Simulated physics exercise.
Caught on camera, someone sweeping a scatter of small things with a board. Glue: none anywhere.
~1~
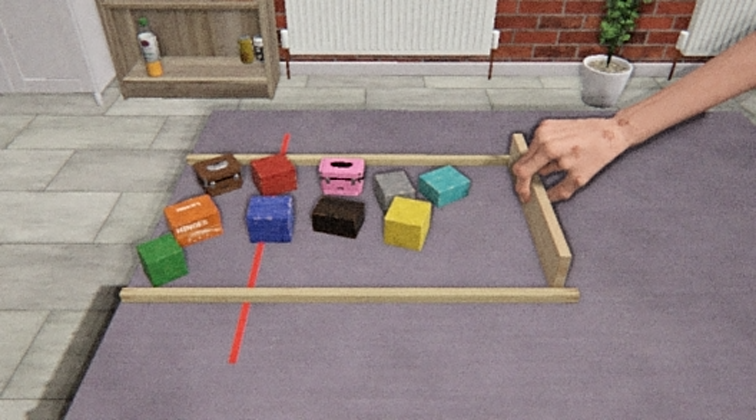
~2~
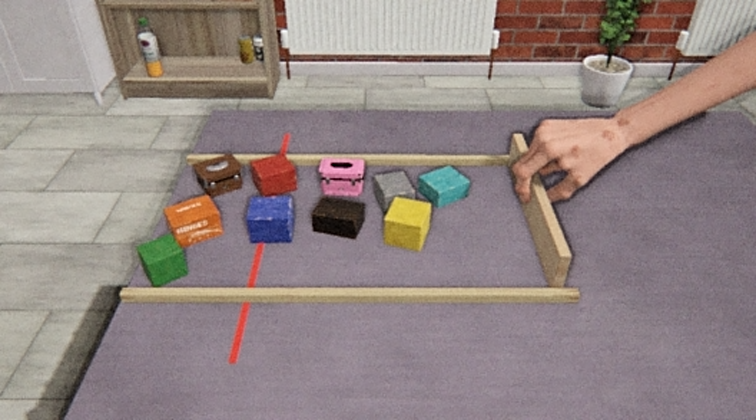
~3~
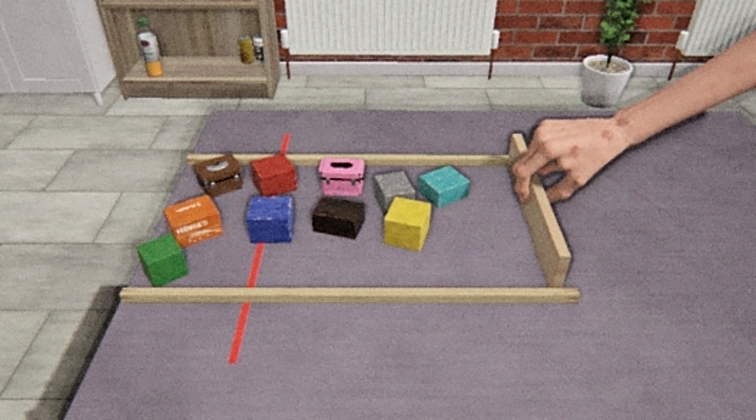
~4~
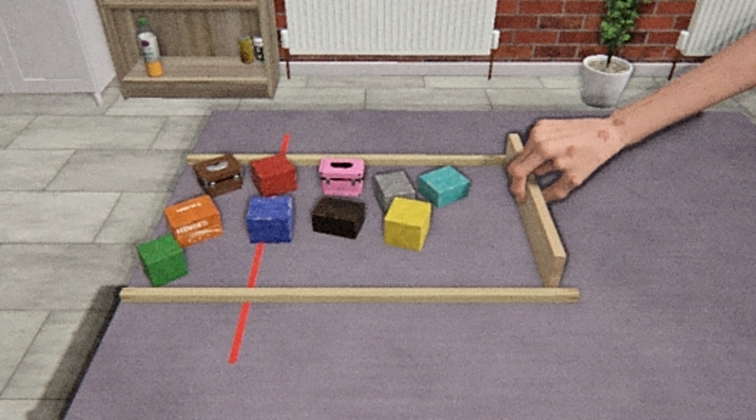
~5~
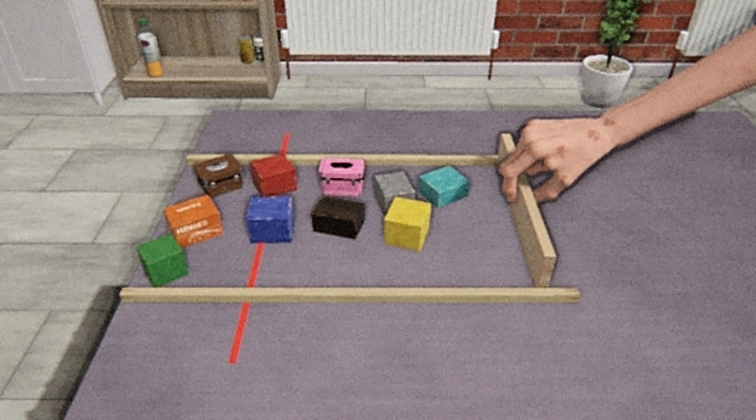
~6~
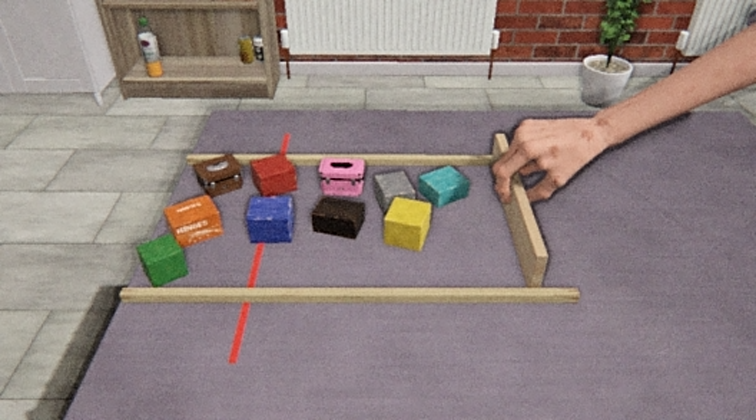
In the video, a hand holds a wooden board upright at the right of a scatter of small coloured blocks and boxes between two wooden strips, then slides it slightly left while the blocks and boxes stay still.
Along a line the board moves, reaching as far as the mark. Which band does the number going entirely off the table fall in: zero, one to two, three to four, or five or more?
It falls in the one to two band.
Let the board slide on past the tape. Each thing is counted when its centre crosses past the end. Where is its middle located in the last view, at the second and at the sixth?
Its centre point is roughly (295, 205) and later (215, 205).
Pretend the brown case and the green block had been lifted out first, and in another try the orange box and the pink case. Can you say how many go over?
That gives 1 in the first case, then 0 in the second.
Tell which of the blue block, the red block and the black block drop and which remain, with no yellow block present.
Blue block - safe; red block - safe; black block - safe.
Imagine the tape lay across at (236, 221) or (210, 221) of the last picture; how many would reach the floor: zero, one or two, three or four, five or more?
First 3 or 4, then five or over.
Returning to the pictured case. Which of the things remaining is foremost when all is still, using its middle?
Blue block.
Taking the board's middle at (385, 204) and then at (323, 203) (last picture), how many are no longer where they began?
One spot: 5. Other spot: 9.
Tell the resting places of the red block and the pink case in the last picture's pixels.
Looks like one lands around (193, 173), and the other around (226, 167).
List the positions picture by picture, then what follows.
The first frame shows green block (163, 261); orange box (193, 221); brown case (219, 175); board (534, 204); tape (266, 221).
The second frame shows orange box (193, 221); board (534, 204).
The third frame shows brown case (220, 176); grey block (394, 194).
The fourth frame shows green block (163, 261); blue block (271, 220).
The fifth frame shows orange box (193, 221); turquoise block (444, 187).
The sixth frame shows green block (163, 261); orange box (193, 221); brown case (220, 176); board (515, 204); tape (266, 221).
A little later, none off yet; green block at rest near (163, 261); orange box at rest near (193, 221); brown case at rest near (220, 176).
When it is over, the number that fall off is one or two; down, brown case and orange box.
